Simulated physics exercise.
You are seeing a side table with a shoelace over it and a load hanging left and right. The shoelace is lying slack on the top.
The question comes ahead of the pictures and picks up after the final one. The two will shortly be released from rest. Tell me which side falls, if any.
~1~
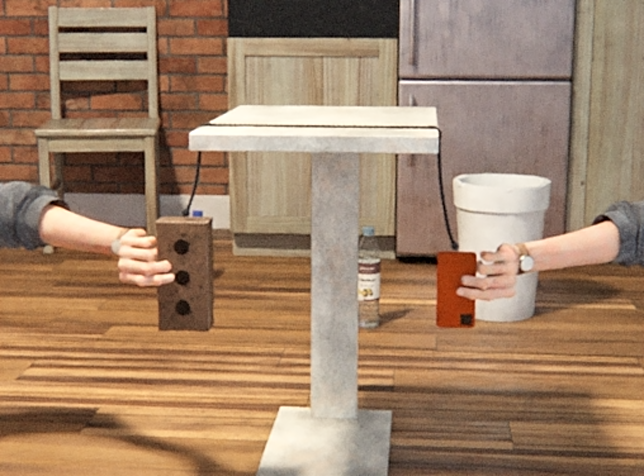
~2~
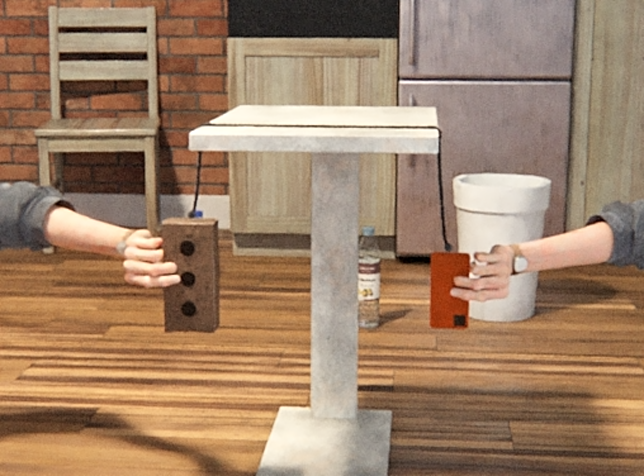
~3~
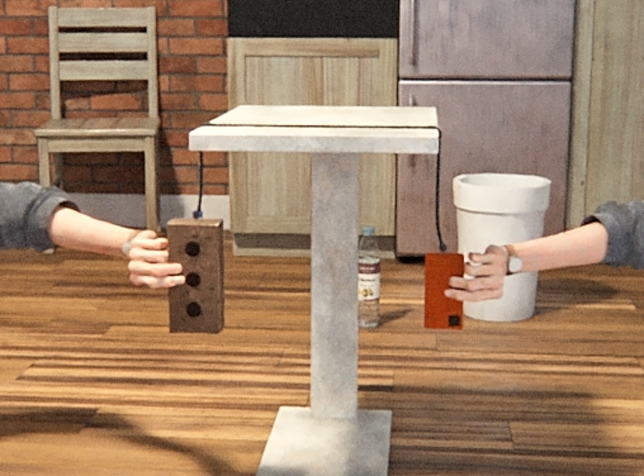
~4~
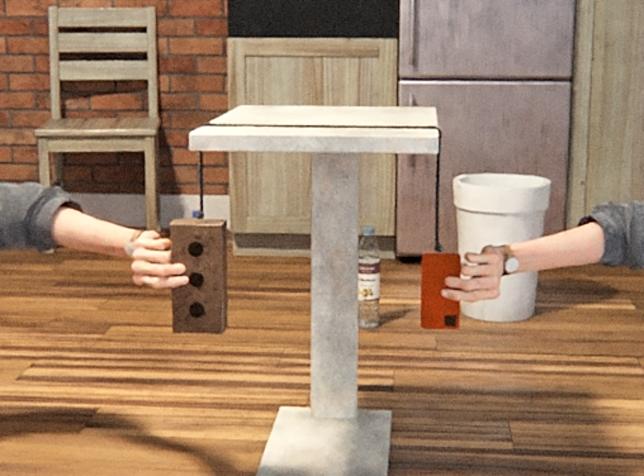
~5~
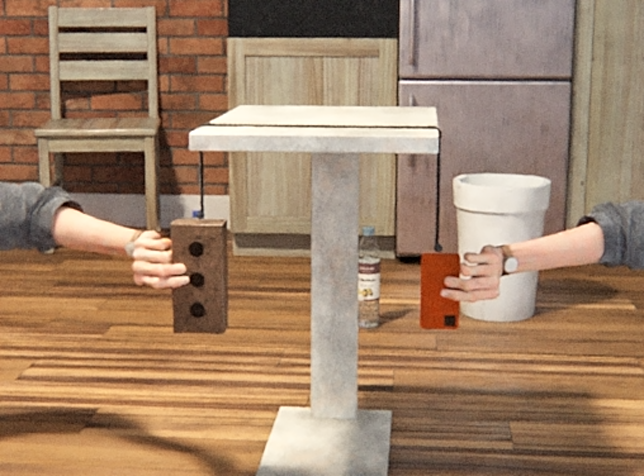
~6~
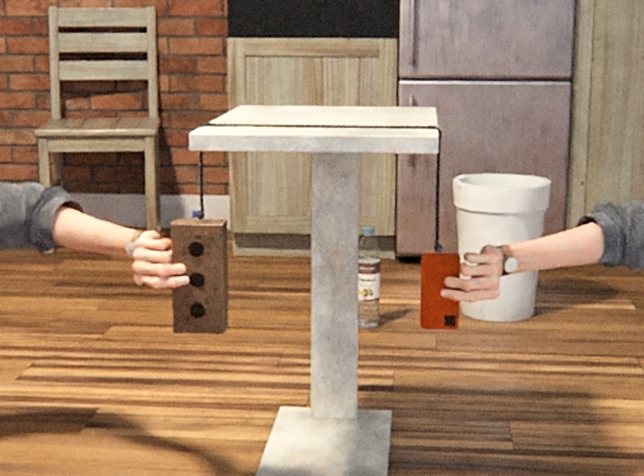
Chances are it ends up displaced to the left.
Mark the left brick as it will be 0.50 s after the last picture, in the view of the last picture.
Close to (206, 402).
Then, 0.50 s later than the last view, left brick lower near (206, 402); right phone pulled up onto the top near (438, 27).
Then, 0.90 s later than the last view, left brick down on the floor near (232, 429); right phone higher near (92, 262).
Finally, left brick down on the floor near (242, 448); right phone down on the floor. The shoelace sinks on the left side.
